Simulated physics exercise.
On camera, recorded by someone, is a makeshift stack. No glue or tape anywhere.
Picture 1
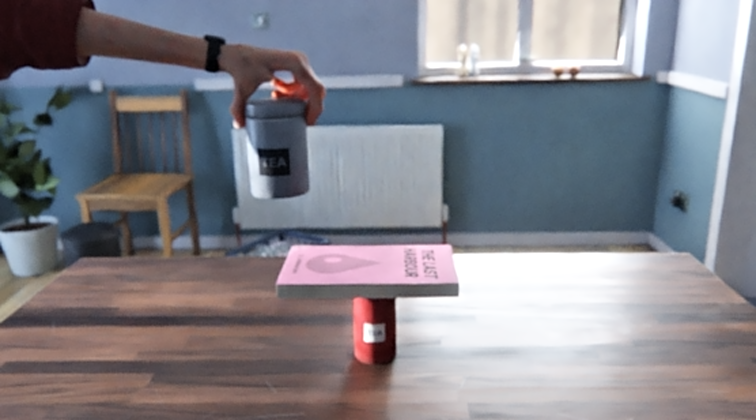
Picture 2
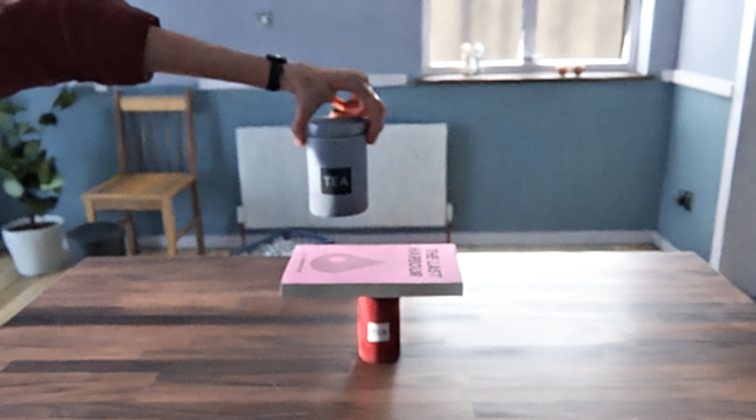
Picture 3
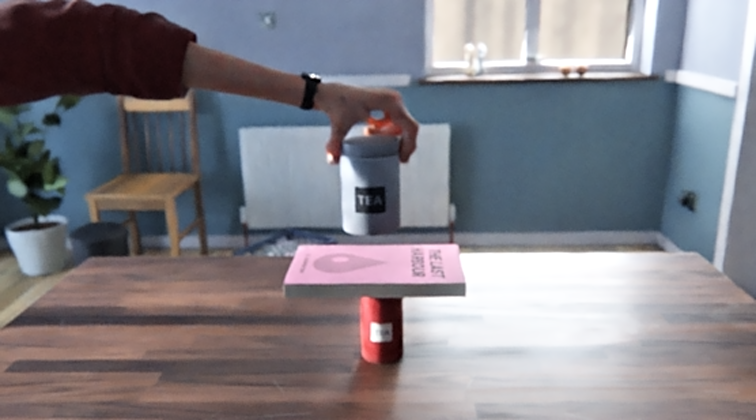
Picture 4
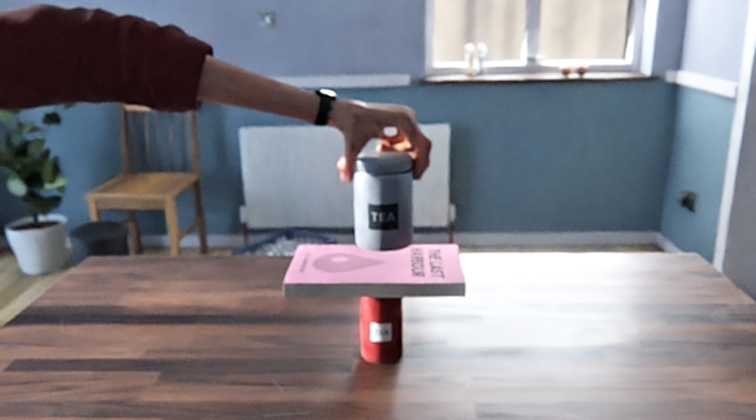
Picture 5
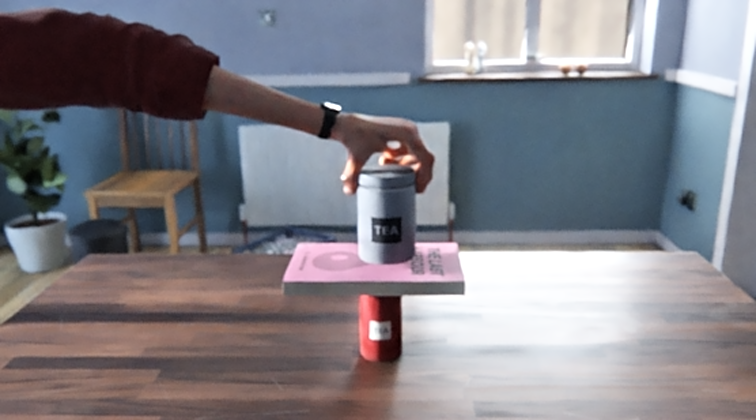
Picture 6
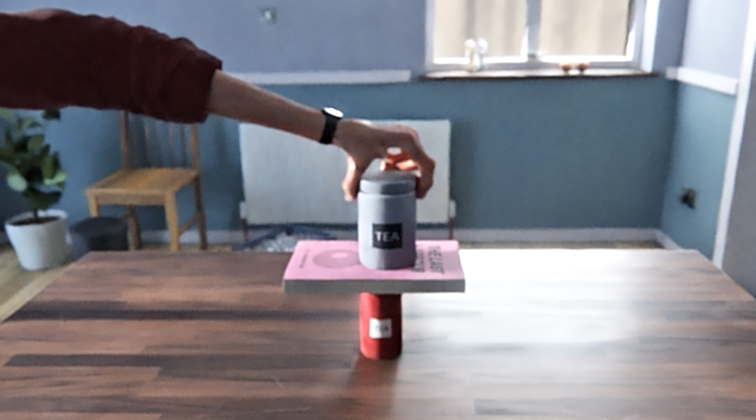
A grey tea jar, gripped from above by a hand, moved right and came down onto a pink book balanced on a small red tin, with the hand still holding it there.
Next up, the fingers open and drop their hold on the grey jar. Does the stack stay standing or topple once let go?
It stays standing.
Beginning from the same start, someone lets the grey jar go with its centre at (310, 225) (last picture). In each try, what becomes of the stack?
Result: The stack tips over.
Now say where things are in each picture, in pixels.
In the first picture, coming down; grey jar (278, 148); pink book (370, 270).
In the second picture, coming down; grey jar (338, 165); pink book (374, 269).
In the third picture, coming down; grey jar (371, 184); pink book (377, 270).
In the fourth picture, coming down; grey jar (384, 200); pink book (376, 269).
In the fifth picture, coming down; grey jar (387, 213); pink book (376, 268).
In the sixth picture, in place under the hand; grey jar (387, 219); pink book (376, 265).
Then, 0.50 s on from there, no change.
Then, 1.30 s on from there, grey jar resting near (387, 220).
Then, 2.10 s on from there, grey jar resting near (388, 220).
In the end, all 3 unmoved. At the end, from the last picture's camera, grey jar near (388, 220). The stack holds.
